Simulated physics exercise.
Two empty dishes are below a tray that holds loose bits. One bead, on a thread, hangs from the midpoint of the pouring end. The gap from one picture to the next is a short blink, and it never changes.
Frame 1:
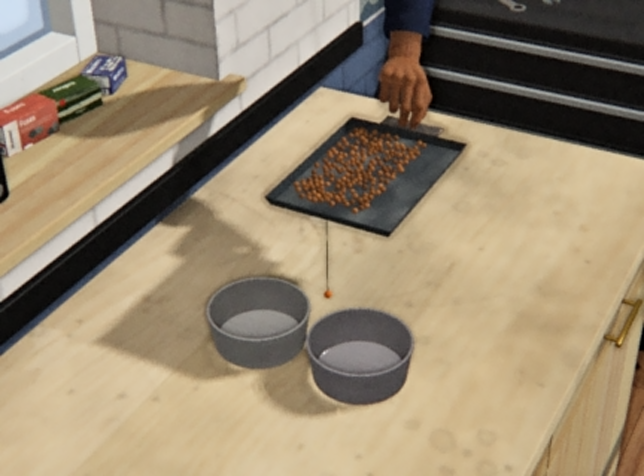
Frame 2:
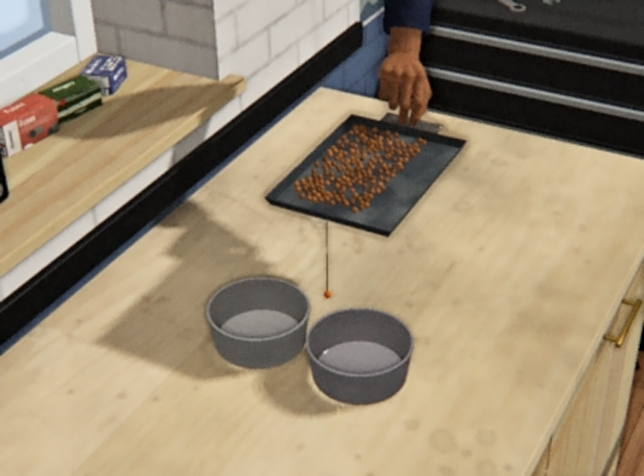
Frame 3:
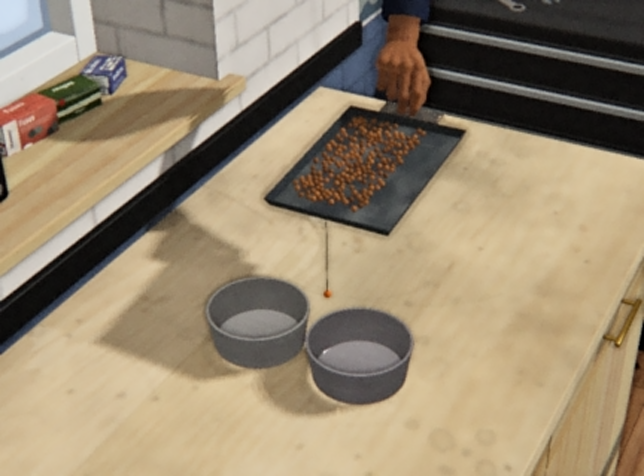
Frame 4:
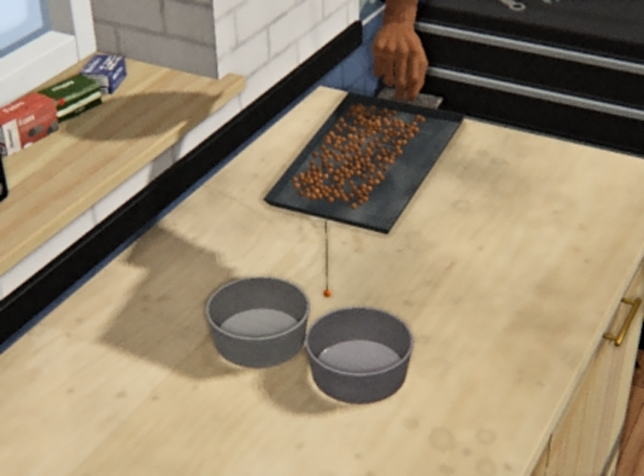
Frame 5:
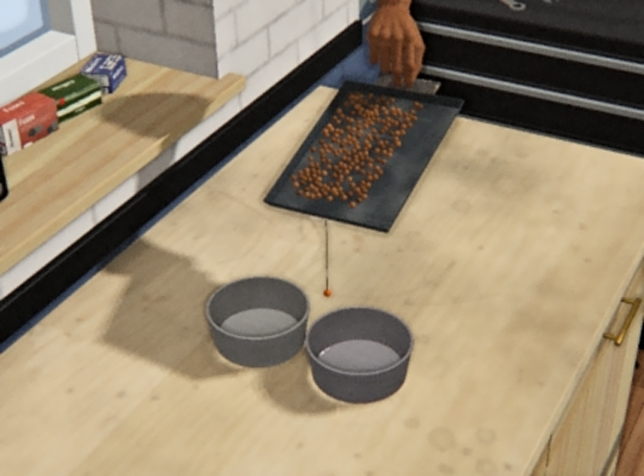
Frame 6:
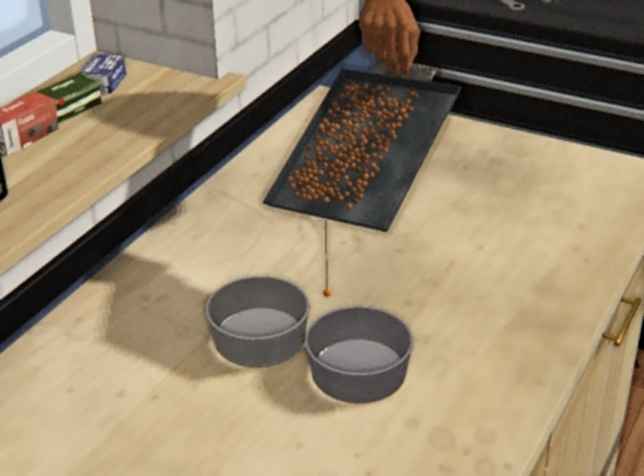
A dark tray of small orange-brown bits, held by a hand at its far end, slowly rose at that end and tilted toward two empty round gray dishes, while a bead hung from its near edge.
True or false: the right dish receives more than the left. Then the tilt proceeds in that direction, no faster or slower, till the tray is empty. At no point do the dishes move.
False, the left dish receives more.
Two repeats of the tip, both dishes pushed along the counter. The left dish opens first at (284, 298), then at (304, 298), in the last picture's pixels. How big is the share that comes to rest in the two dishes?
In turn 80 and 70 in a hundred.
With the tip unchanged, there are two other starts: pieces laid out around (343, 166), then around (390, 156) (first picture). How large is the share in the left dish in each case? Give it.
Near 80 per cent and near 70 per cent.
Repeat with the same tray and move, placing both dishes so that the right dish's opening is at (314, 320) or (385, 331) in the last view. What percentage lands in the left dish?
First some 30, then 80 per cent.
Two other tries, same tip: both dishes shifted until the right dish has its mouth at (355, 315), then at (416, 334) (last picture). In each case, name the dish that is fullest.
Result for the first try: The dish on the left side; for the second: The dish on the left side.
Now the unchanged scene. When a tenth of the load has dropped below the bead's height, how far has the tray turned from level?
Approx. 70° from level.
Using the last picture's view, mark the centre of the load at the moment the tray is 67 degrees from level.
Load centre: Approx. (279, 235).
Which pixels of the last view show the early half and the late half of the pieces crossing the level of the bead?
I'd place the first part at (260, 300) and the rest at (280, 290).
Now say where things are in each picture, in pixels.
Corners of the pouring end (270, 196) and (388, 229), level; middle of the load (361, 169), cereal balls; left dish (233, 349); right dish (336, 385); bead on its thread (328, 294), in the first picture.
Corners of the pouring end (270, 196) and (388, 229), level; middle of the load (360, 167), in the second picture.
Corners of the pouring end (269, 197) and (387, 228), tipped barely, lowest at the left corner; middle of the load (360, 162), in the third picture.
Corners of the pouring end (269, 198) and (387, 227), tipped a little, lowest at the left corner; middle of the load (359, 154), in the fourth picture.
Corners of the pouring end (268, 199) and (386, 226), tipped clearly, lowest at the left corner; middle of the load (357, 148), in the fifth picture.
Corners of the pouring end (268, 200) and (385, 226), tipped clearly, lowest at the left corner; middle of the load (353, 143), roughly a quarter on the move; left dish (232, 348); right dish (335, 383), in the sixth picture.
Just after the last frame, tray tipped steeply; roughly half on the tray; about a tenth in the left dish; roughly half in the air.
A moment on, tray tipped past a quarter turn; about a tenth in the right dish; the larger part in the left dish; about a tenth outside both; just a few in the air.
Further on, tray tipped past a quarter turn; about a tenth in the right dish; the larger part in the left dish; about a tenth outside both.
When it is over, tray tipped past a quarter turn; about a tenth in the right dish; the larger part in the left dish; about a tenth outside both.
